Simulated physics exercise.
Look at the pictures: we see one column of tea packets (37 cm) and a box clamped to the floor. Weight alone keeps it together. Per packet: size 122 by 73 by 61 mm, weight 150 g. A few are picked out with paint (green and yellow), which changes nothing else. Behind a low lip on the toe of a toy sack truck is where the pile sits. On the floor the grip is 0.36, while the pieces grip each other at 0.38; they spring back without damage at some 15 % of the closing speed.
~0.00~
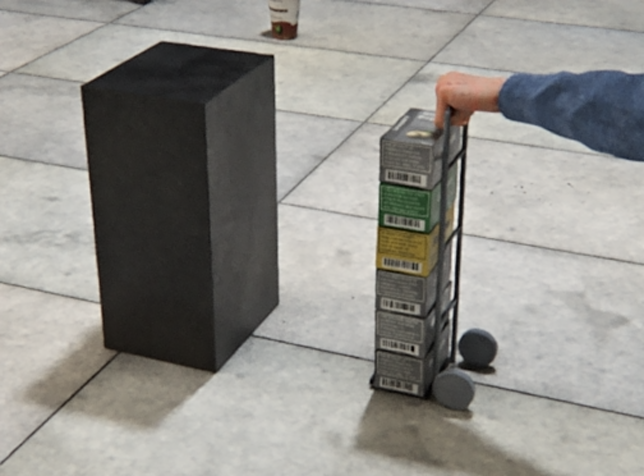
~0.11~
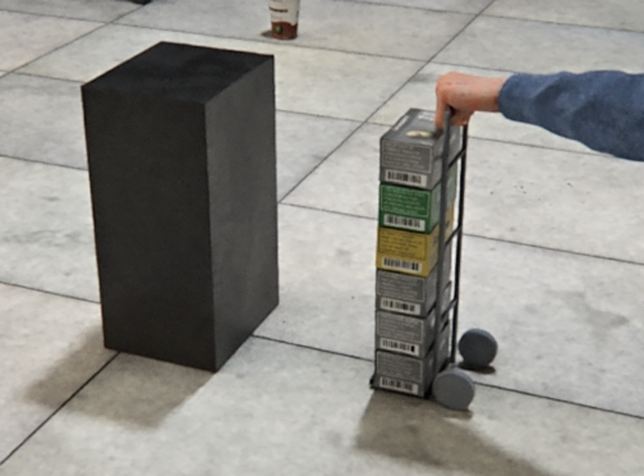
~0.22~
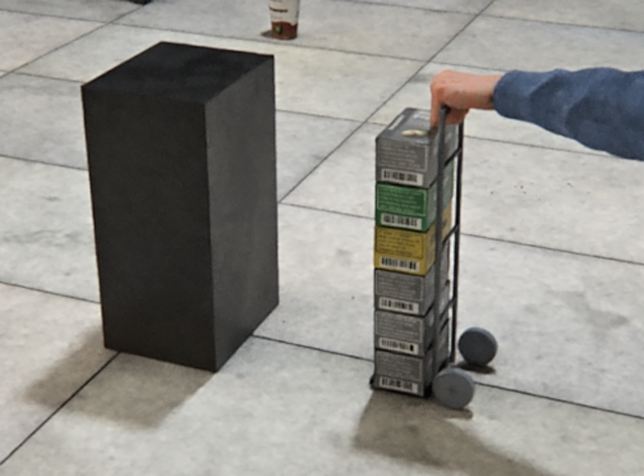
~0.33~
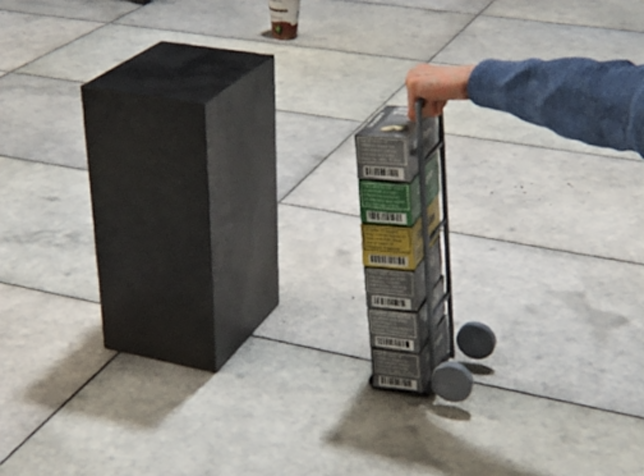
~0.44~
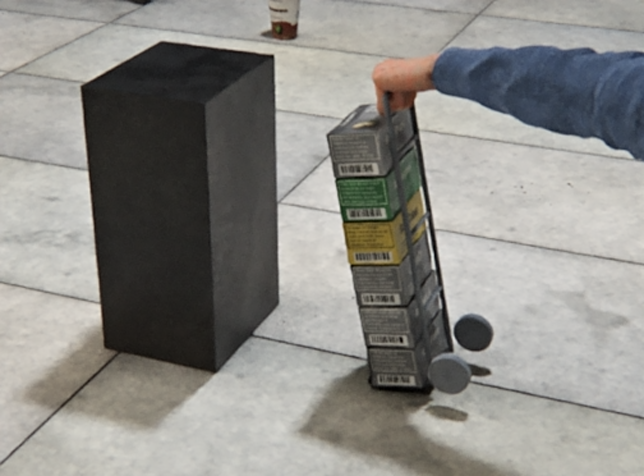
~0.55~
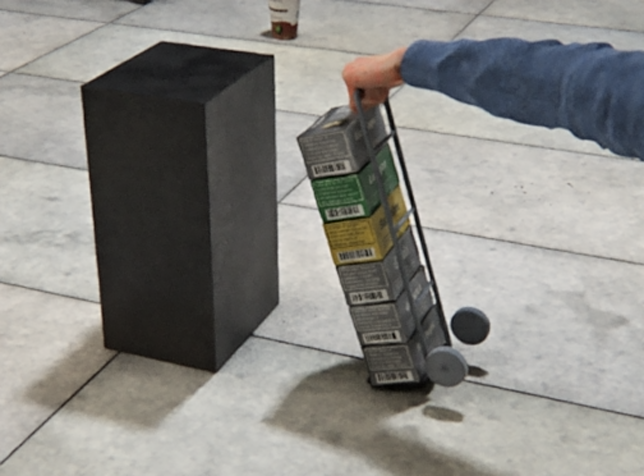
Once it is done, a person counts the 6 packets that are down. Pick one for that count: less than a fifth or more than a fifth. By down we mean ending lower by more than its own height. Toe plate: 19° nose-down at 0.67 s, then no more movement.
I would say less than a fifth of them.
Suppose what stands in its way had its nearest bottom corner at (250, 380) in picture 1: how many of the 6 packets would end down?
0.
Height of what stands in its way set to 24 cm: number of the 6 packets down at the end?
Then the number is 1.
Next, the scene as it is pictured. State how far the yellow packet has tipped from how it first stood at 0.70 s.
Roughly 30 degrees.
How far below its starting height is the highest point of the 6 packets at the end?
I'd put it at around 2 cm.
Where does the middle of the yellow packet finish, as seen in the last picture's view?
At about (317, 231).
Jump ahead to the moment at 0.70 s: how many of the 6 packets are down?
I count 0 at that moment.
By 0.62 s, none of the 6 packets down, 6 disturbed; green packet tilted 23°; yellow packet tilted 23°.
By 0.70 s, none of the 6 packets down, 6 disturbed; yellow packet tilted 33°; green packet tilted 33°, 24 mm lower.
When it is over (1.7 s), none of the 6 packets down, 6 disturbed; yellow packet tilted 38°, 24 mm lower; green packet tilted 38°, 35 mm lower. That is 0 per cent. In pixels of the last frame, middles, yellow packet near (317, 232), green packet near (293, 194).
